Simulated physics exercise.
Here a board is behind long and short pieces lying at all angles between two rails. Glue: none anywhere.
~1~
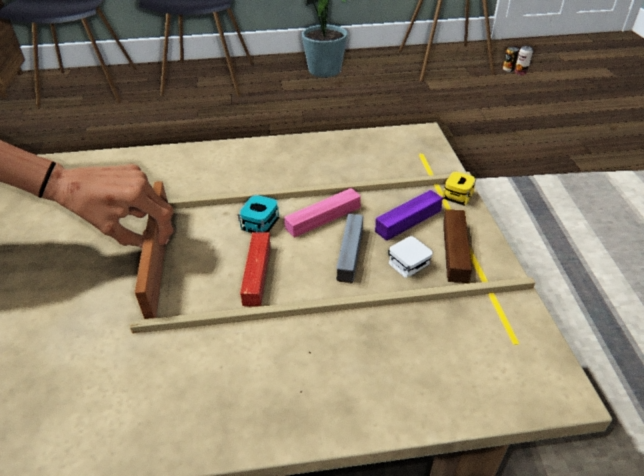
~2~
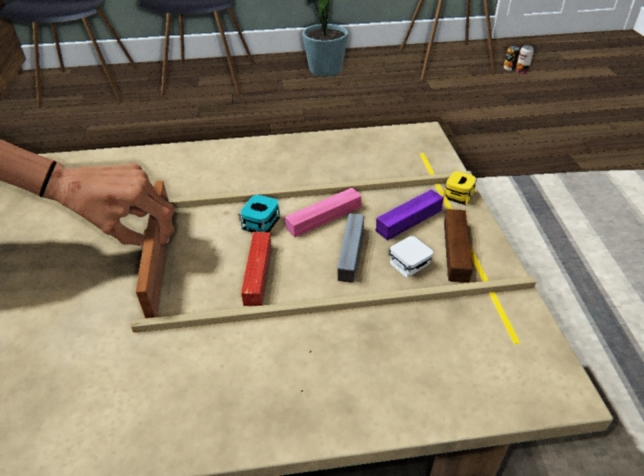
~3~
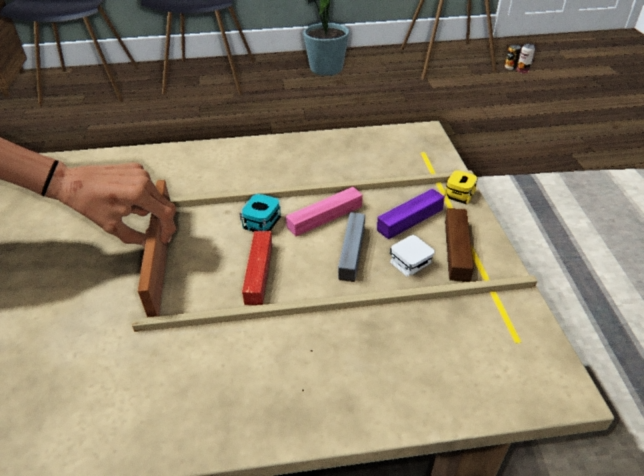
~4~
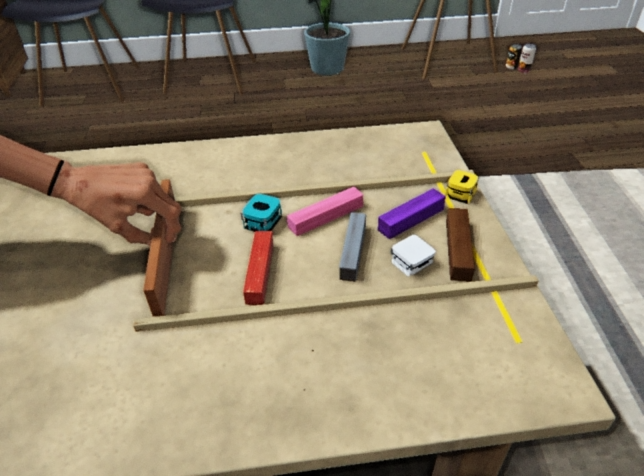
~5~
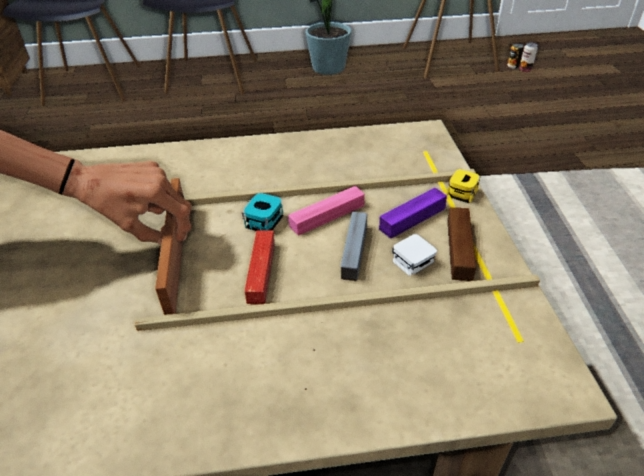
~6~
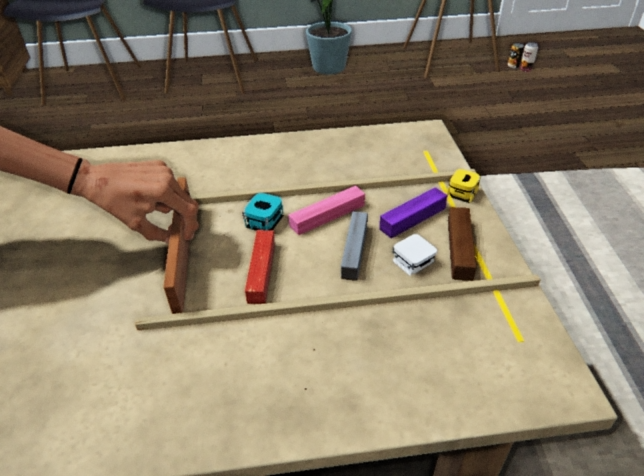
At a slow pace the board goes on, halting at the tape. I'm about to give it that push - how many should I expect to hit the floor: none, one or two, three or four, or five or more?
Expect three or four.
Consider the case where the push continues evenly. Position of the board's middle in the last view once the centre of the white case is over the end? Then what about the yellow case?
The middle is at (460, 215) when it's the white case, and at (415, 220) when it's the yellow case.
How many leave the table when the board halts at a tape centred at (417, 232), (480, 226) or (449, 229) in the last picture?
0, 5, 2.
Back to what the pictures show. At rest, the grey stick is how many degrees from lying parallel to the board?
Around 0 degrees.
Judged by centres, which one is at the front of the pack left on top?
It's the pink stick that ends up nearest.
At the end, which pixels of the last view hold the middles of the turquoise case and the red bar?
Final spots - turquoise case (459, 183), red bar (485, 245).
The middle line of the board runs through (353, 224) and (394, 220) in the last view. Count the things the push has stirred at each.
Counting first: 6, next 8.
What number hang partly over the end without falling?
You'd get 1.
Soon after, none off yet; yellow case at rest near (464, 186); brown stick at rest near (461, 242); purple stick at rest near (414, 212).
Then, none off yet; yellow case at rest near (464, 186); brown stick moving near (470, 243); purple stick moved a little near (440, 211).
At rest, the number that fall off is three or four; fallen, white case, purple stick, brown stick and yellow case.
